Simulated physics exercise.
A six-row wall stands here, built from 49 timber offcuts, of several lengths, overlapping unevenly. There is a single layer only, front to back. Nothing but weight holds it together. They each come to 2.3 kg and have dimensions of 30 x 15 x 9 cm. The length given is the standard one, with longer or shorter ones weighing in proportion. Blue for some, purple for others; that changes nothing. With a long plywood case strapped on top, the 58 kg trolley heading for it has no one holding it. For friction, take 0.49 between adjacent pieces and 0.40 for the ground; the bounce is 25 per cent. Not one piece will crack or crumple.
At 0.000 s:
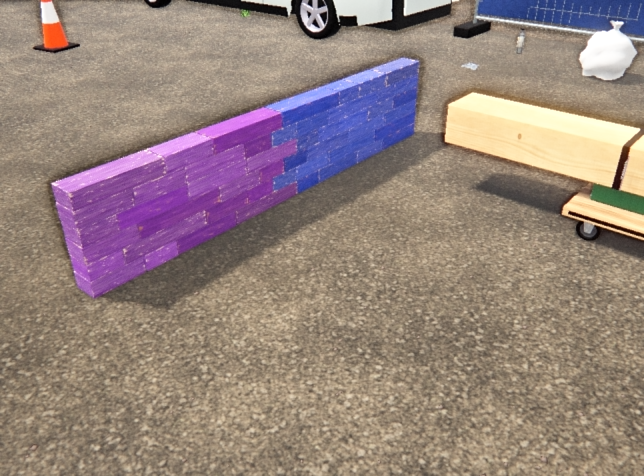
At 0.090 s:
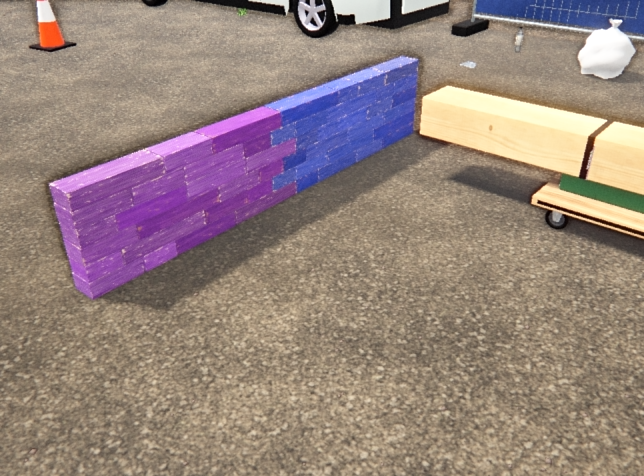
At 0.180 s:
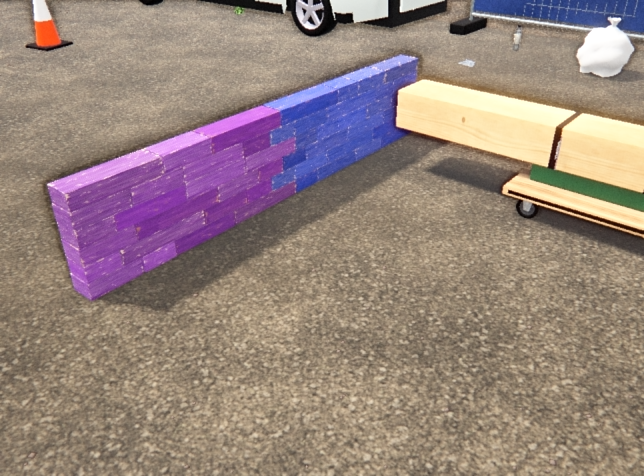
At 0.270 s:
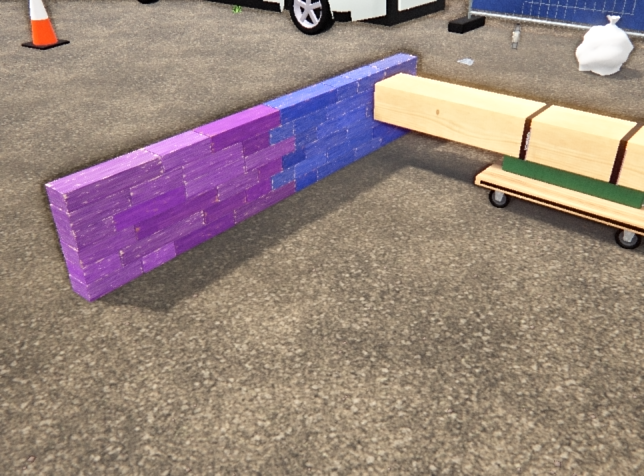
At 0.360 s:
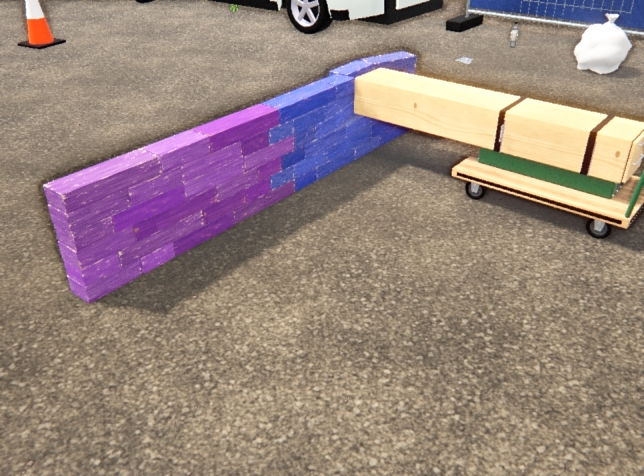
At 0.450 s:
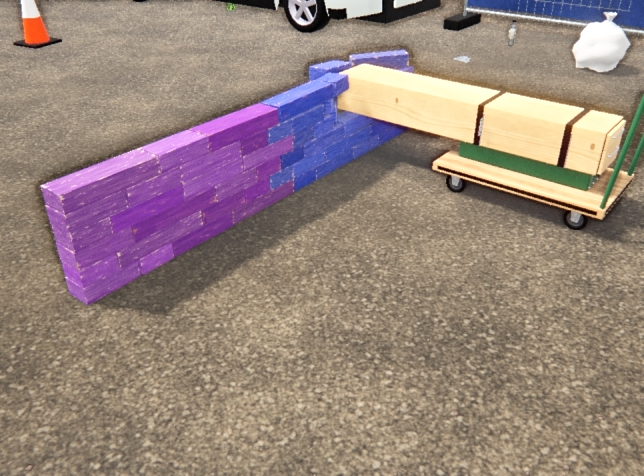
Wooden beams on a small trolley rolling leftward into the blue end of a purple and blue wall, shoving some blue pieces backward.
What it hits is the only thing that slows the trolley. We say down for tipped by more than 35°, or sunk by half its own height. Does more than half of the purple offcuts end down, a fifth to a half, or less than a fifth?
Less than a fifth of them end down.
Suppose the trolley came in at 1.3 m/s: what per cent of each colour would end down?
You'd end up with blue at 30 per cent down and purple at 0 per cent.
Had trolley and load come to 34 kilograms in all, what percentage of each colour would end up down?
Blue 30, purple 0 %.
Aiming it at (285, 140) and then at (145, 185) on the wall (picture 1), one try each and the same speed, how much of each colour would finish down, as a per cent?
You'd get blue at 20 followed by 0, and purple at 20 followed by 20 percent.
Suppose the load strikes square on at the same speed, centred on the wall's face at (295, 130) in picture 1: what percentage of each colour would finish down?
Blue 20 %, purple 10 %.
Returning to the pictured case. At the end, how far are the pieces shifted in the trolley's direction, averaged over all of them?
Averaged out, it's some 15 centimetres.
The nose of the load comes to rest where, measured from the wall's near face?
Rest position: Approx. 110 centimetres beyond.
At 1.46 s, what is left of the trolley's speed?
Close to 0.1 m/s at that moment.
Around 0.56 s, load 35 cm past the wall's line, still rolling; none of the 23 purple offcuts down (4 of 49 in all colours); top purple offcut unmoved; top blue offcut tipped 15°, 9 cm lower.
Around 0.80 s, load 68 cm past the wall's line, still rolling; none of the 23 purple offcuts down (7 of 49 in all colours); top purple offcut unmoved; top blue offcut tipped 57°, 38 cm lower.
Around 1.08 s, load 98 cm past the wall's line, still rolling; none of the 23 purple offcuts down (8 of 49 in all colours); top purple offcut unmoved; top blue offcut upside down.
Around 1.46 s, load 1.12 m past the wall's line, still rolling; none of the 23 purple offcuts down (8 of 49 in all colours); top purple offcut unmoved; top blue offcut upside down.
Finally (3.0 s), load 1.12 m past the wall's line, stopped; none of the 23 purple offcuts down (8 of 49 in all colours); top purple offcut unmoved; top blue offcut upside down. That is 0 per cent. Seen by the last camera, middles, top purple offcut near (105, 180), top blue offcut near (233, 109).
